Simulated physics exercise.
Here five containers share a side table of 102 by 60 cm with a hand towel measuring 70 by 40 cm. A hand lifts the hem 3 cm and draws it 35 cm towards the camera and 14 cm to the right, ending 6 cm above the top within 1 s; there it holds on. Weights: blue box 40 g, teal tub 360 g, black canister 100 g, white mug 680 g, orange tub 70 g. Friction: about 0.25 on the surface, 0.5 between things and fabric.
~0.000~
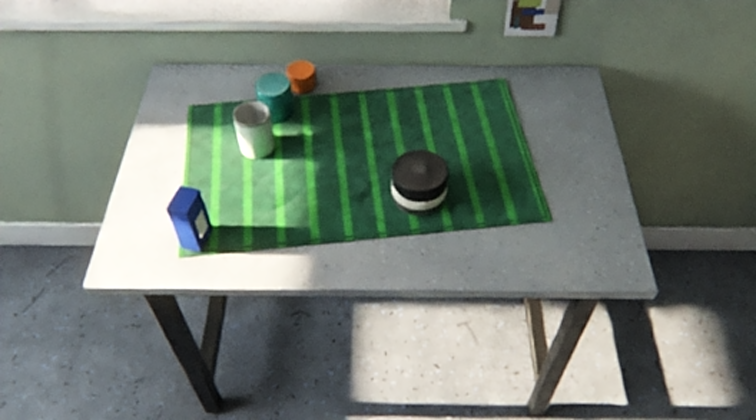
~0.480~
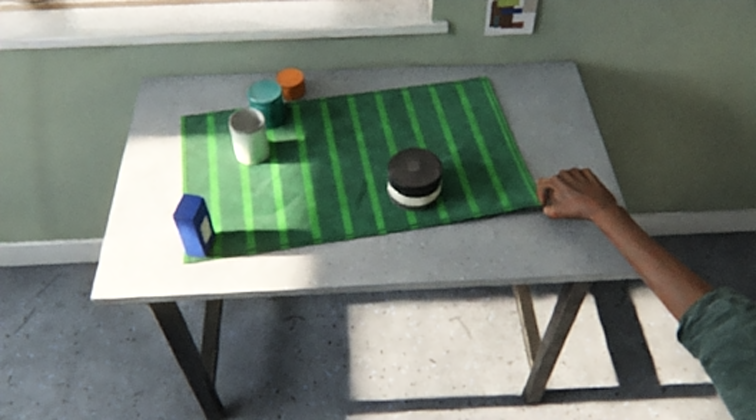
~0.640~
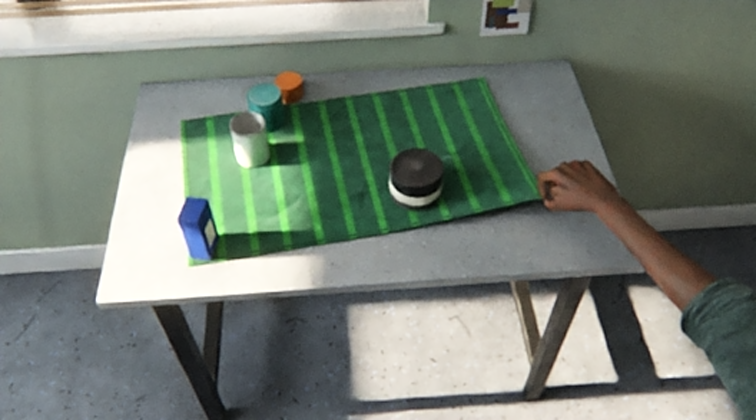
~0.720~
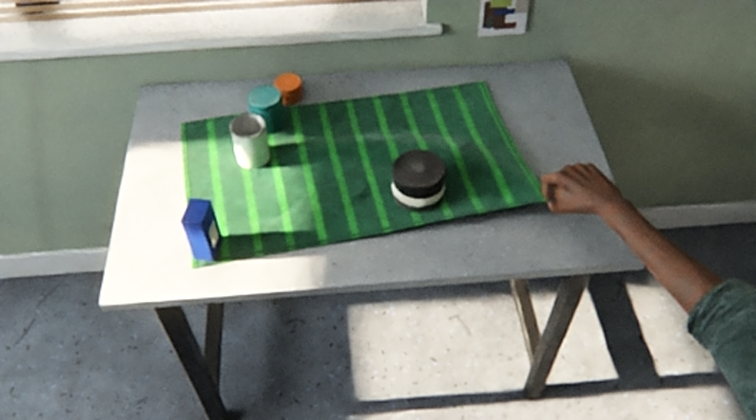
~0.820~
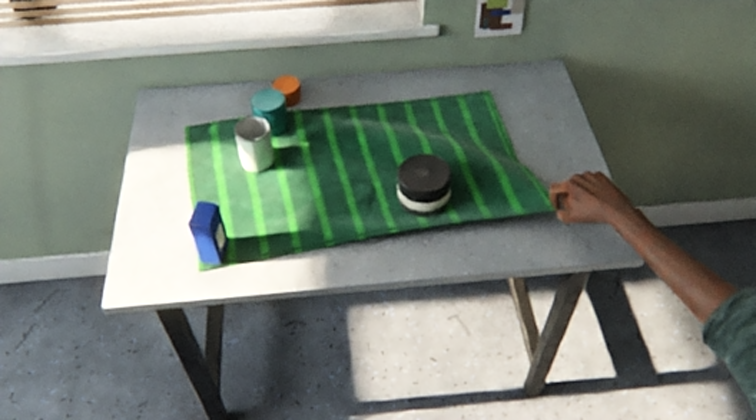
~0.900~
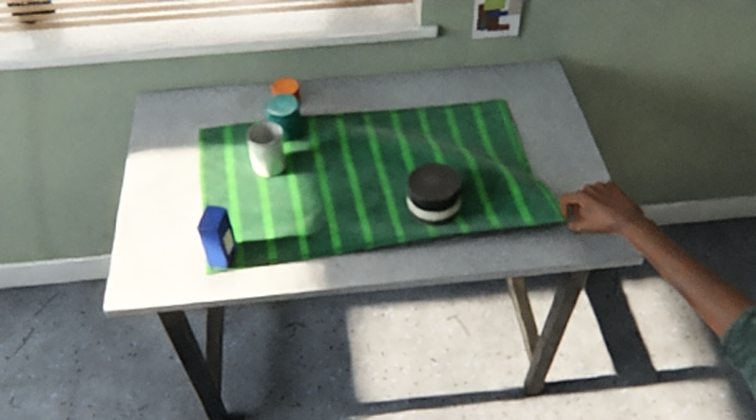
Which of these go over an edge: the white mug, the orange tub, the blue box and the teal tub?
Result: White mug stays on, orange tub stays on, blue box falls off, teal tub keeps to the top.
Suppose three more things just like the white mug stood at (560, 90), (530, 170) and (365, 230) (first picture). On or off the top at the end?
In turn: Remains, goes over, falls off.
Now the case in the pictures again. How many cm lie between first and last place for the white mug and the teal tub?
About: White mug 35 cm, teal tub 40 cm.
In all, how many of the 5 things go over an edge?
I count 1.
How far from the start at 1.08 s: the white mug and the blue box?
White mug 15 cm, blue box 8 cm.
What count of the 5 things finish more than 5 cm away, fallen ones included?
I count 4.
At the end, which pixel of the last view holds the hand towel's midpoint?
Around (502, 243).
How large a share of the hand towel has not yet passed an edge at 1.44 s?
Some 70 per cent of it.
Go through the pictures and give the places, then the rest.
White mug (251, 113); orange tub (300, 69); blue box (183, 199); teal tub (273, 84); hand towel corners (178, 258) (189, 106) (504, 79) (552, 221), in the first frame.
Hand towel corners (184, 264) (181, 116); grip (545, 204), in the second frame.
Hand towel corners (189, 267) (181, 121); grip (546, 197), in the third frame.
Black canister (419, 168); hand towel corners (192, 269) (182, 123); grip (549, 200), in the fourth frame.
Black canister (425, 173); teal tub (268, 99); white mug (252, 128); hand towel corners (199, 272) (185, 127); grip (558, 209), in the fifth frame.
White mug (264, 133); orange tub (285, 86); blue box (211, 217); teal tub (282, 104); hand towel corners (207, 275) (199, 129) (504, 100); grip (569, 219), in the sixth frame.
At 1.1 s, 100 % of the hand towel is still over the top; teal tub 15 cm off its start, white mug 13 cm off its start, blue box 8 cm off its start.
At 1.3 s, 90 % of the hand towel is still over the top; teal tub 23 cm off its start, white mug 20 cm off its start, blue box 13 cm off its start.
At 1.4 s, 70 % of the hand towel is still over the top; teal tub 32 cm off its start at (401, 140), white mug 28 cm off its start at (374, 168), blue box 19 cm off its start at (292, 246).
At 1.6 s, 60 % of the hand towel is still over the top; teal tub 37 cm off its start, white mug 33 cm off its start, blue box 27 cm off its start.
At 3.2 s, 60 % of the hand towel is still over the top; blue box over the edge, teal tub 38 cm off its start at (426, 151), white mug 34 cm off its start at (402, 181), orange tub 0 cm off its start at (285, 86).
